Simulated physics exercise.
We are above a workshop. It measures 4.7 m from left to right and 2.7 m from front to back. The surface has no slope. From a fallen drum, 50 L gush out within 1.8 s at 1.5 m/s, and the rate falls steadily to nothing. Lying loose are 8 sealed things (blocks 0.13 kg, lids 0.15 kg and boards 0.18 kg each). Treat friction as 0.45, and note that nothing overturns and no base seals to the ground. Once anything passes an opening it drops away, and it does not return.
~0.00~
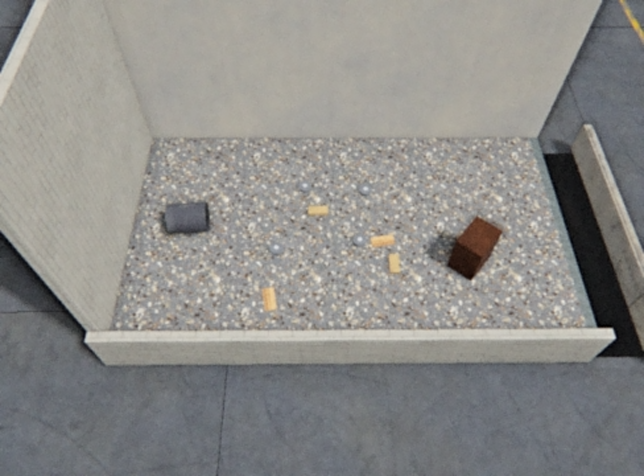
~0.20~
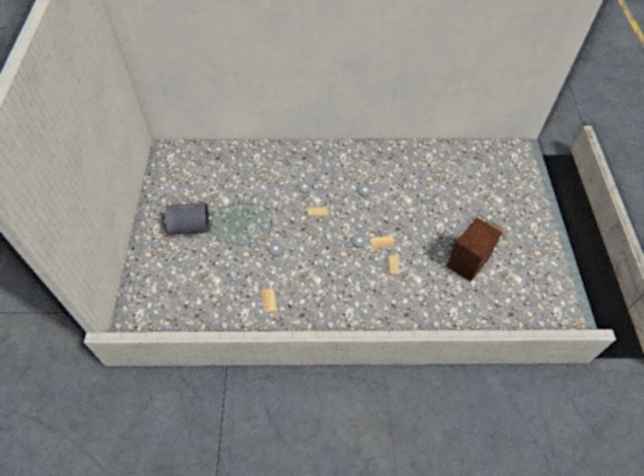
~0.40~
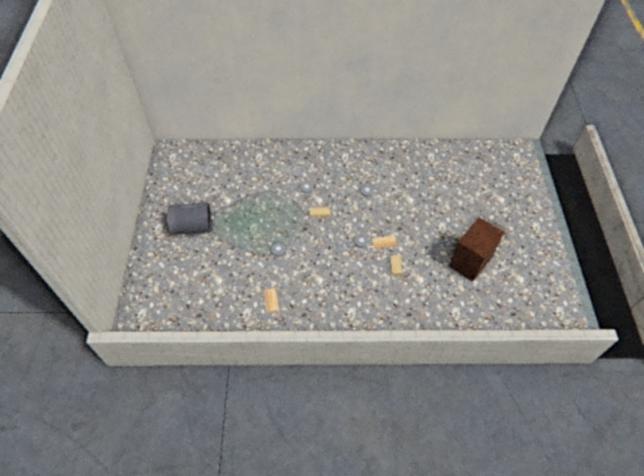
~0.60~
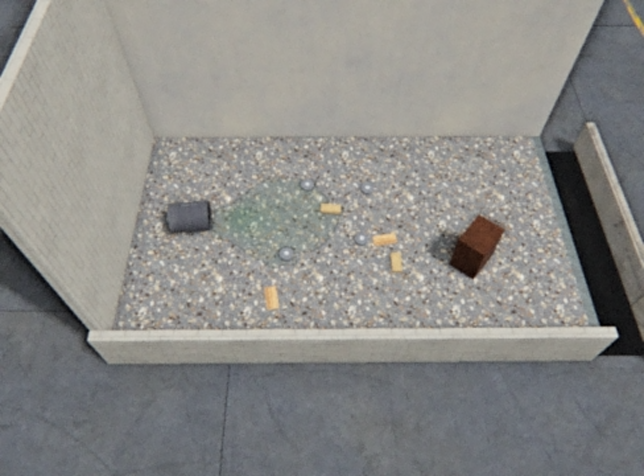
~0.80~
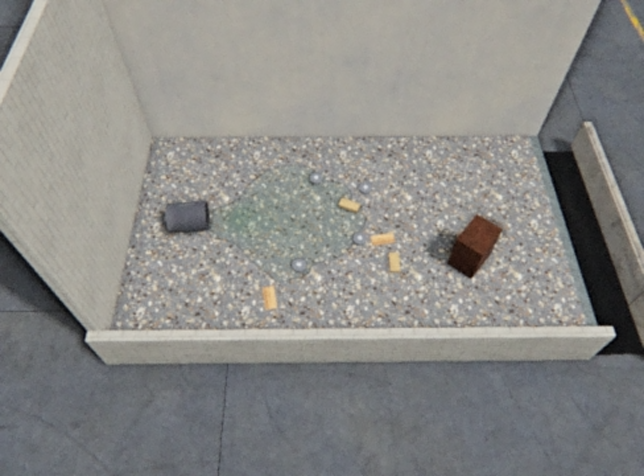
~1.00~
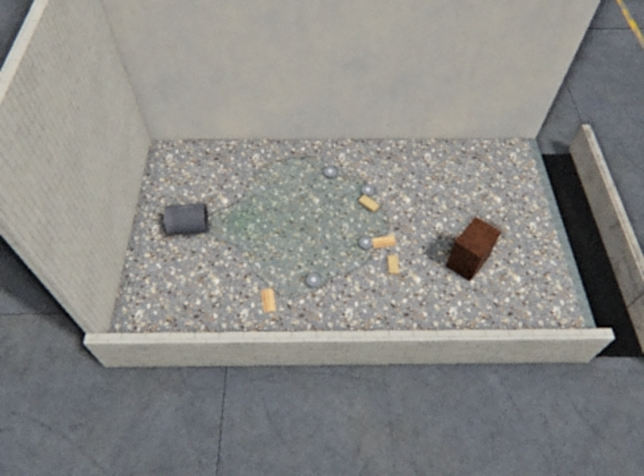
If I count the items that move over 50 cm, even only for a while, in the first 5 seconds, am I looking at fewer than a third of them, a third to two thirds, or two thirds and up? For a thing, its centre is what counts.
It hits two thirds at least.
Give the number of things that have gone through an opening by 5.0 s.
Tally: 3.
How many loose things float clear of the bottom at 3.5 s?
At that moment it comes to 4.
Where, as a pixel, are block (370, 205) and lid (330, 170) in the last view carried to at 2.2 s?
Somewhere around (463, 183) and (403, 141).
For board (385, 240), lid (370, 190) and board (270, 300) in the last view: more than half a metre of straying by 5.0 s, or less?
Above the mark, above the mark, below the mark.
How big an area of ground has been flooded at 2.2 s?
At that time the wet patch spans about 5.0 m2.
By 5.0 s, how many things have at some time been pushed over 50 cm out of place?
7.
After 1.4 s 3 of 8 are over 50 cm from their spots; 1 afloat.
After 2.2 s 7 of 8 are over 50 cm from their spots; 3 afloat.
After 3.5 s 7 of 8 are over 50 cm from their spots; 4 afloat.
After 5.0 s 7 of 8 are over 50 cm from their spots, and 7 have been at some point; 2 afloat.
